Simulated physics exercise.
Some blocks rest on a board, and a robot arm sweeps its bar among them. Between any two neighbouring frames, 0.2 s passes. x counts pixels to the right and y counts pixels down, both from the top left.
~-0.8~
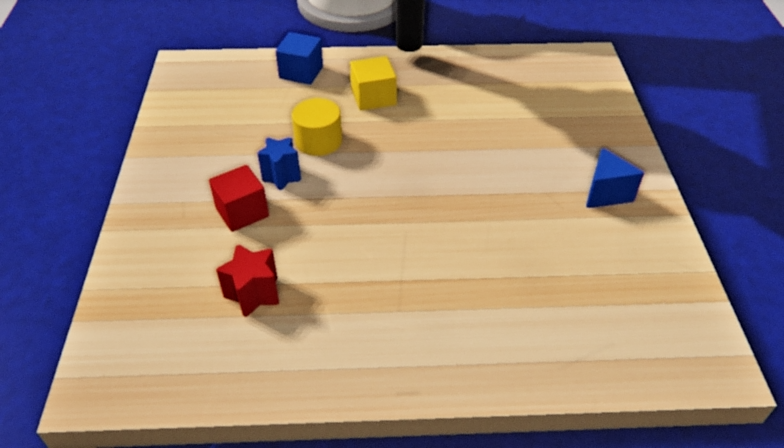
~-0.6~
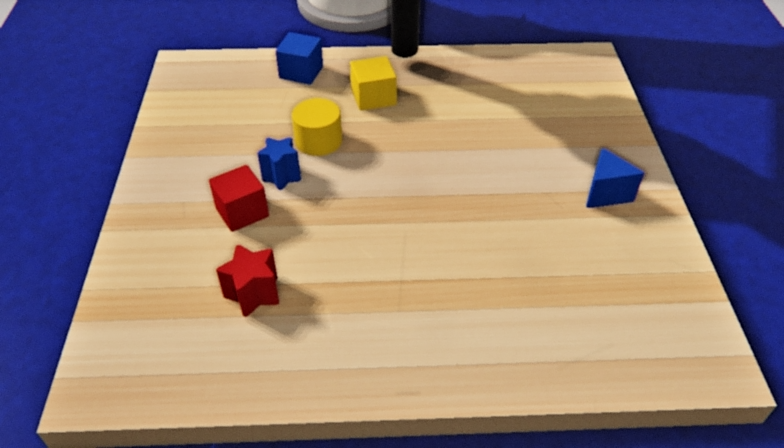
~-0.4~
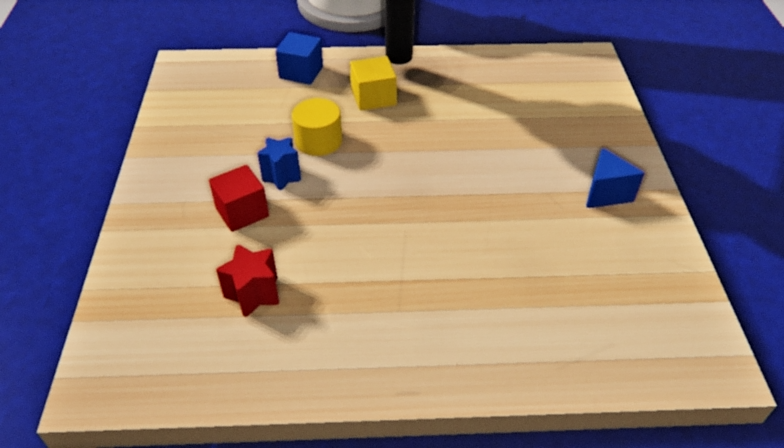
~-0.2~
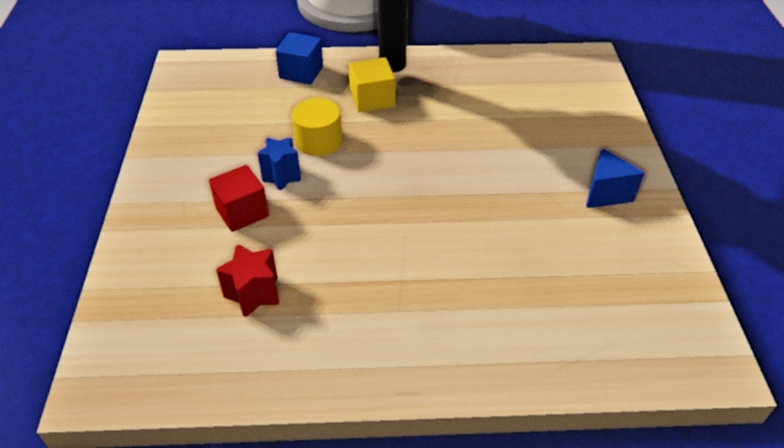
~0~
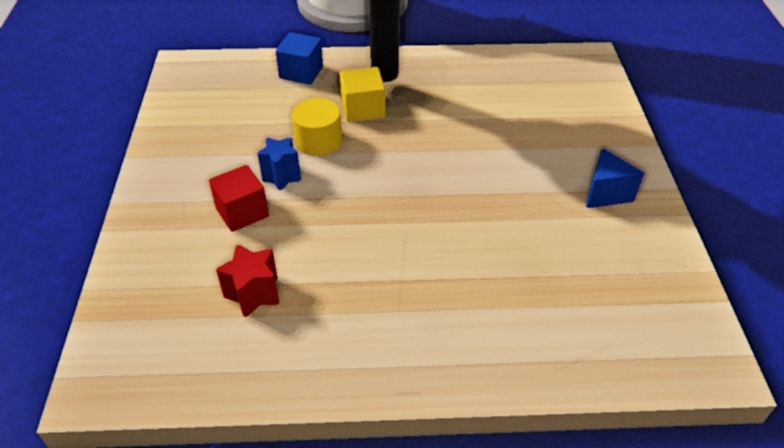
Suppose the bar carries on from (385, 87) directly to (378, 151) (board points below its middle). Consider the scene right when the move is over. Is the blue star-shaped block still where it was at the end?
Yes, that is what happens.
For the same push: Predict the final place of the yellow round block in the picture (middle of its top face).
I'd guess (295, 117).
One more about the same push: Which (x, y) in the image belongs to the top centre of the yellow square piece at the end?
By then it is at (342, 103).
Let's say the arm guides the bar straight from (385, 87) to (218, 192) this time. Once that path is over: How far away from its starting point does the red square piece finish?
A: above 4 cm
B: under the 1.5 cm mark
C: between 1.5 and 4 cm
I'll go with C - between 1.5 and 4 cm.
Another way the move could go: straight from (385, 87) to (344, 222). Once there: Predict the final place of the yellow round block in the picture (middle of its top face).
I'd guess (282, 121).
The first path, step by step. One third of the way, bar at (381, 95); yellow round block at (311, 114); yellow square piece at (347, 93), turned 35° clockwise.
Two thirds of the way, bar at (379, 117); yellow round block at (300, 117); yellow square piece at (342, 101), turned 90° clockwise.
At the end, bar at (378, 138); blue star-shaped block in place; yellow round block at (295, 117); yellow square piece at (342, 103), turned 100° clockwise.
